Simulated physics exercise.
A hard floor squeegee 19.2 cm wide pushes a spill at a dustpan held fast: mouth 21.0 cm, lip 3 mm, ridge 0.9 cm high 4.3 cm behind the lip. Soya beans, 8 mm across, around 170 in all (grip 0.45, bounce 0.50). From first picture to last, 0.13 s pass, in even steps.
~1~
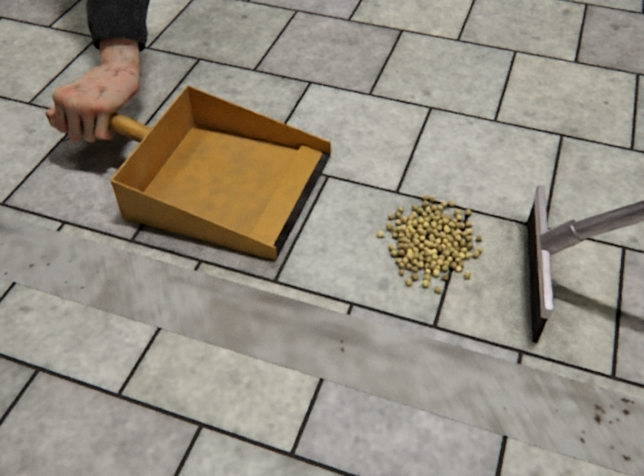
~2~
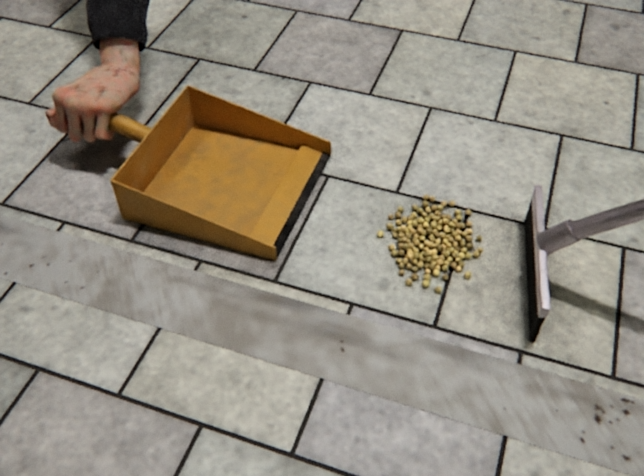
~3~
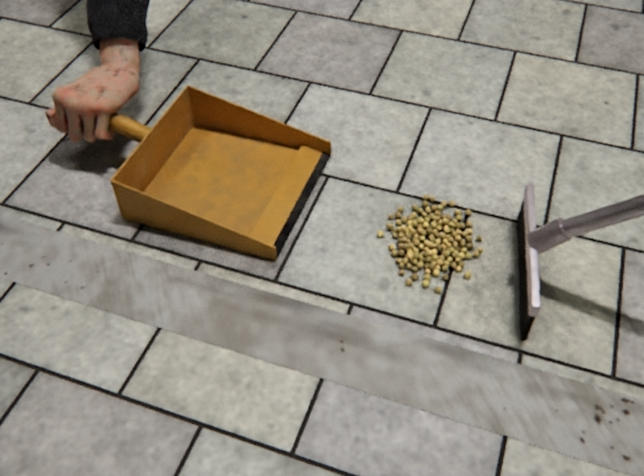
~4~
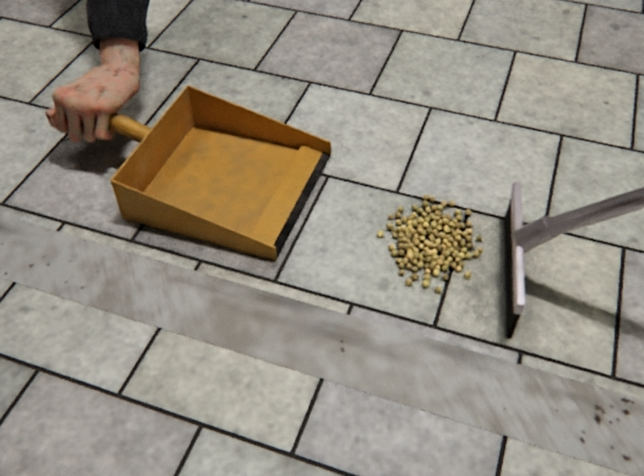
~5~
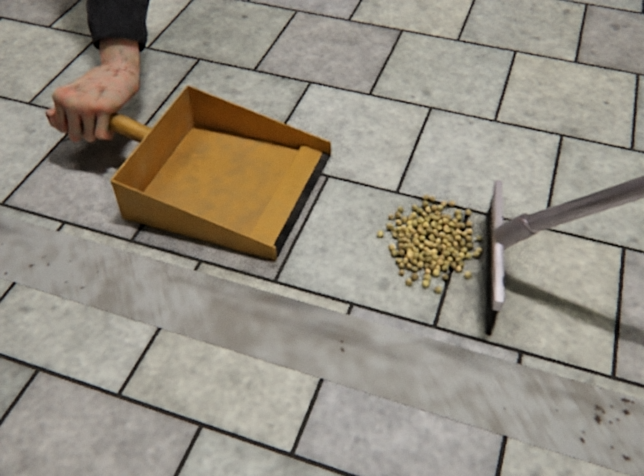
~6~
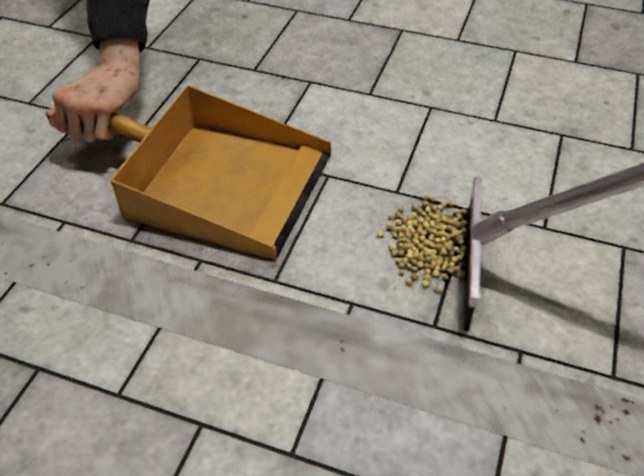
A hand held a tan dustpan still on grey tiles while a squeegee slid left across the floor, reached a small pile of beans and pressed into its right edge.
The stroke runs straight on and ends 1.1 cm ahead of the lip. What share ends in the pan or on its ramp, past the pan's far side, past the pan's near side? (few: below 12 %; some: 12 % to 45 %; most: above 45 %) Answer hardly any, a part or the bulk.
In the pan or on its ramp: A part; past the pan's far side: Hardly any; past the pan's near side: A part.
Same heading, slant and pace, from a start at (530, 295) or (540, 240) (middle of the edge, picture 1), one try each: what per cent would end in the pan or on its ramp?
About 30 and 40 per cent.
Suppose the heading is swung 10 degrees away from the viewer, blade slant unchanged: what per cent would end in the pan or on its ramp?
Then about 35 per cent.
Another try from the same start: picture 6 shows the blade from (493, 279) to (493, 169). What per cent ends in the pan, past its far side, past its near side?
Pan 10, far 5, near 15.
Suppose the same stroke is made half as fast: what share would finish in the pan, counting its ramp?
In that case some 30 per cent.
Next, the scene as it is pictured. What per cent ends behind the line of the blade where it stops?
About 10 per cent.
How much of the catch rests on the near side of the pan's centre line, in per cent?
About 90 per cent.
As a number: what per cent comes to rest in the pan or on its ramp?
About 35 per cent.
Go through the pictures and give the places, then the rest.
Blade from (546, 313) to (539, 194), moved 0.0 cm, 0 of the pieces shifted so far; middle of the pieces at (432, 240); pan at (219, 182), in the first frame.
Blade from (543, 312) to (536, 194), moved 0.3 cm, 0 of the pieces shifted so far; middle of the pieces at (432, 240), in the second frame.
Blade from (534, 311) to (528, 193), moved 1.3 cm, 0 of the pieces shifted so far; middle of the pieces at (432, 240), in the third frame.
Blade from (519, 308) to (515, 191), moved 2.9 cm, 0 of the pieces shifted so far; middle of the pieces at (432, 240), in the fourth frame.
Blade from (497, 305) to (497, 189), moved 5.2 cm, 0 of the pieces shifted so far; middle of the pieces at (432, 240), in the fifth frame.
Blade from (474, 301) to (476, 186), moved 7.8 cm, 34 of the pieces shifted so far; middle of the pieces at (432, 239); pan at (219, 182), in the sixth frame.
Then, 0.11 s after the last picture, middle of the blade 12 cm from the lip; 0 % over the lip, far side 0 %, near side 5 %.
Then, 0.19 s after the last picture, middle of the blade 5 cm from the lip; 0 % over the lip, far side 0 %, near side 10 %.
Then, 0.41 s after the last picture, middle of the blade 3 cm from the lip; 45 % over the lip, far side 5 %, near side 20 %.
In the end, pan 35 %, far side 5 %, near side 20 %, in front of the lip or behind the blade 40 %.
